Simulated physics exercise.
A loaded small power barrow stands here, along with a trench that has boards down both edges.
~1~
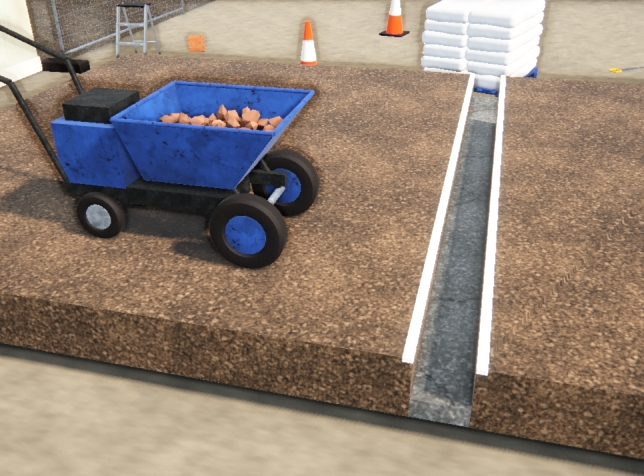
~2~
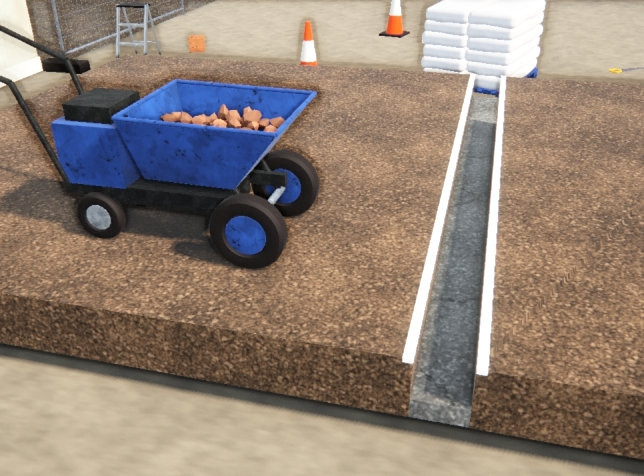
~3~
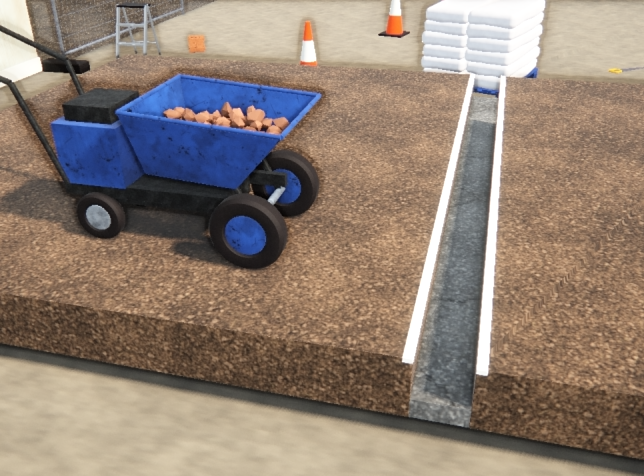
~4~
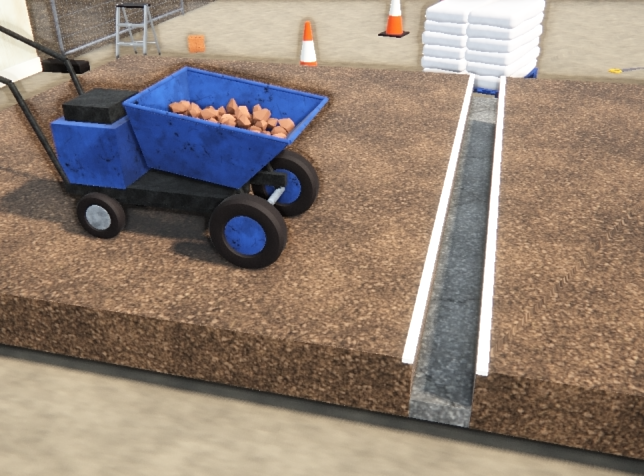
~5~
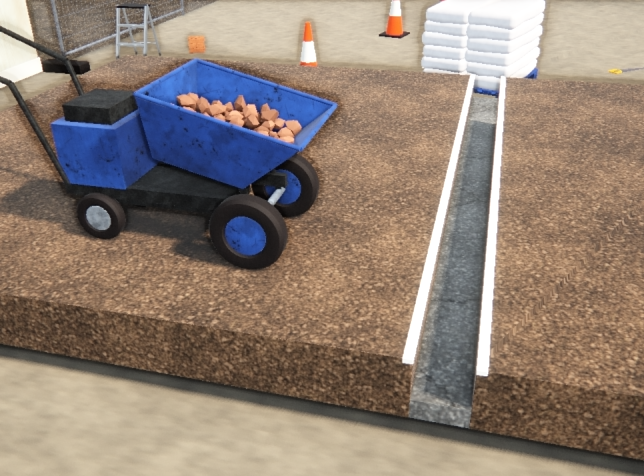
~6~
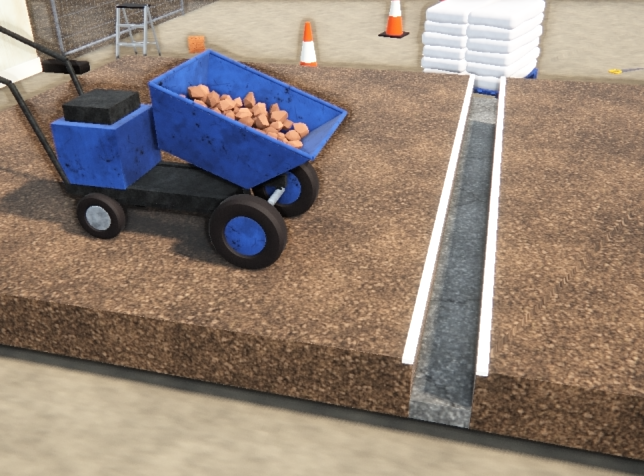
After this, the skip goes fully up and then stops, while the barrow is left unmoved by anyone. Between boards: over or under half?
Under half.
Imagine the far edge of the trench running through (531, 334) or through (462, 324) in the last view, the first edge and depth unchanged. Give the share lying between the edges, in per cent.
30 % then 30 %, roughly.
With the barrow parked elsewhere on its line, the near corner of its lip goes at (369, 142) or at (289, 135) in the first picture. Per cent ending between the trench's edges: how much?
Estimates, in order: 70 % then 50 %.
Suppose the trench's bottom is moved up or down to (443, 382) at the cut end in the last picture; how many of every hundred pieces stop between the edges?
About 30 percent.
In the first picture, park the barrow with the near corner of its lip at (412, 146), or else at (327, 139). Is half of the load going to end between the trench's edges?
From the first position short of one half lands between the edges, from the second beyond one half.
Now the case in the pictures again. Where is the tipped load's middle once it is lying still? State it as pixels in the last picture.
Somewhere close to (416, 254) in the last picture.
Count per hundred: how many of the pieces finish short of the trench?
45 %.
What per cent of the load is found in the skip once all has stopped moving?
I reckon some 20 percent.
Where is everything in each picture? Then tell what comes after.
In the first picture, lip of the skip at (273, 134), level; top of the load at (216, 133), lumps of rubble; first edge of the trench at (417, 317); far edge at (485, 327), the trench under half as wide as the skip, and about as deep as wide.
In the second picture, lip of the skip at (275, 135), tipped barely; top of the load at (203, 133).
In the third picture, lip of the skip at (281, 138), tipped barely; top of the load at (206, 130).
In the fourth picture, lip of the skip at (289, 142), tipped a little; top of the load at (210, 125).
In the fifth picture, lip of the skip at (300, 149), tipped a little; top of the load at (193, 121).
In the sixth picture, lip of the skip at (312, 158), tipped clearly; top of the load at (202, 114); first edge of the trench at (417, 318); far edge at (485, 328).
Soon, skip tipped steeply; all in the skip.
A while on, skip tipped right over; nearly all in the skip; a small part short of the trench; a stray few falling.
Towards the end, skip tipped right over; about a quarter in the skip; about half short of the trench; about a quarter in or heaped over the trench.
Finally, skip tipped right over; about a quarter in the skip; about half short of the trench; about a third in or heaped over the trench; none beyond it.
